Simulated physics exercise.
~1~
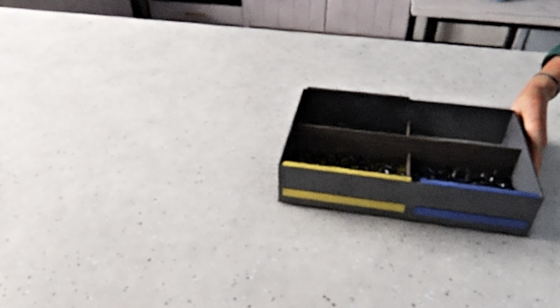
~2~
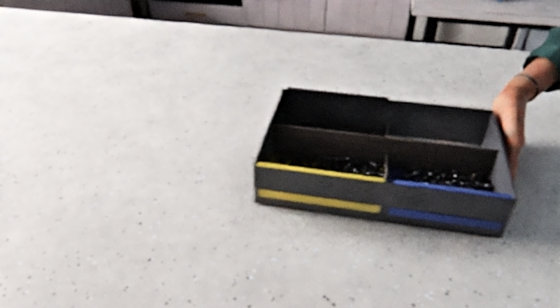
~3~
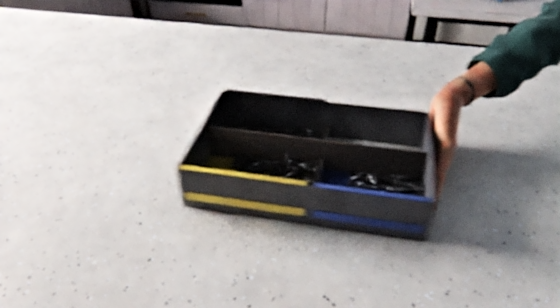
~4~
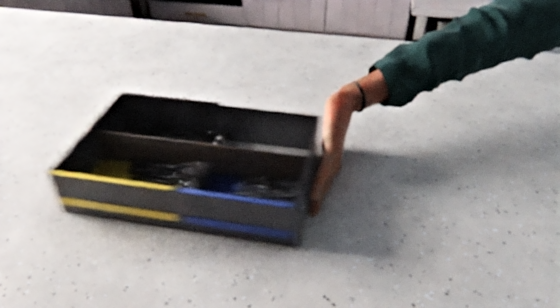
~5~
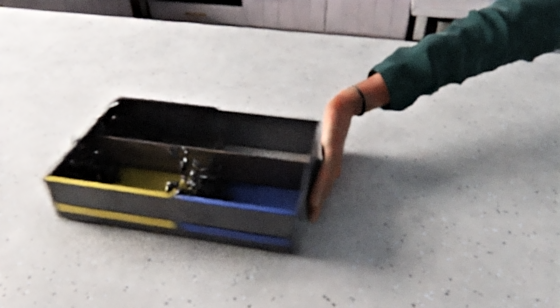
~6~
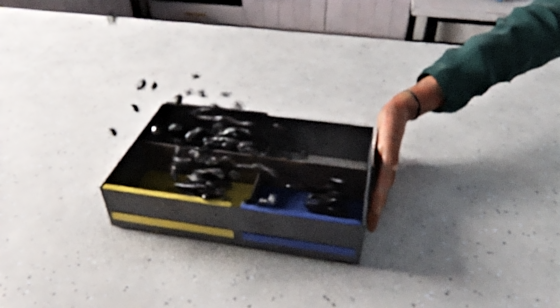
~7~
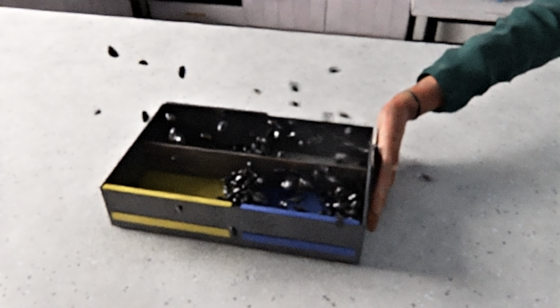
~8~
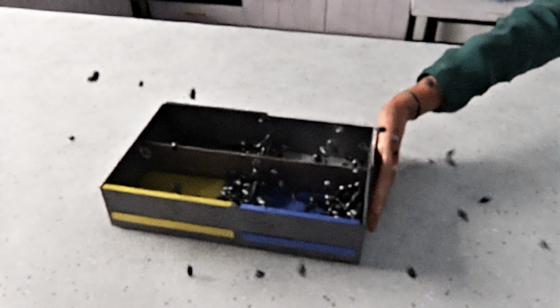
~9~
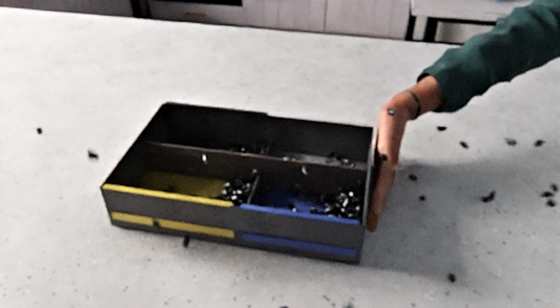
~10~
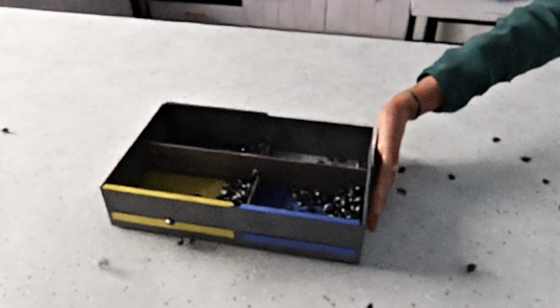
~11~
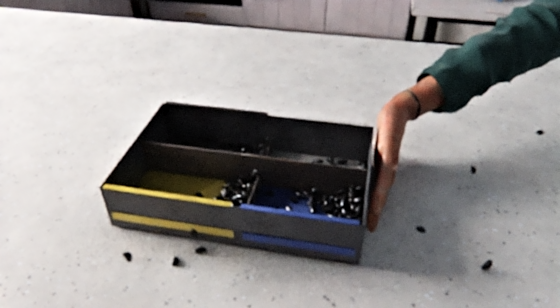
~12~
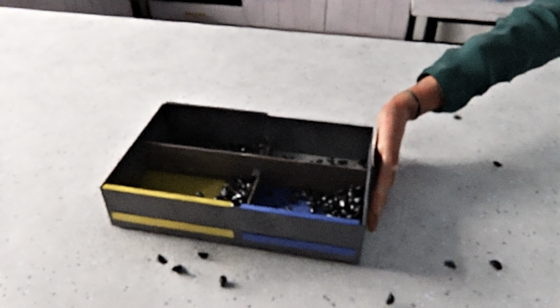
A dark open tray with yellow and blue stripes along its front, divided into compartments, sits on a speckled pale countertop, seen from slightly above by a still camera. Small black beans lie in its front compartments, and a hand in a dark green sleeve holds its right end. The hand pushes the tray quickly left, then stops and pulls it a shorter way back right. The beans surge up and scatter through the air, some bouncing onto the counter. The tray rests with most beans clustered toward the right of its compartments, and a few strays lie around it.
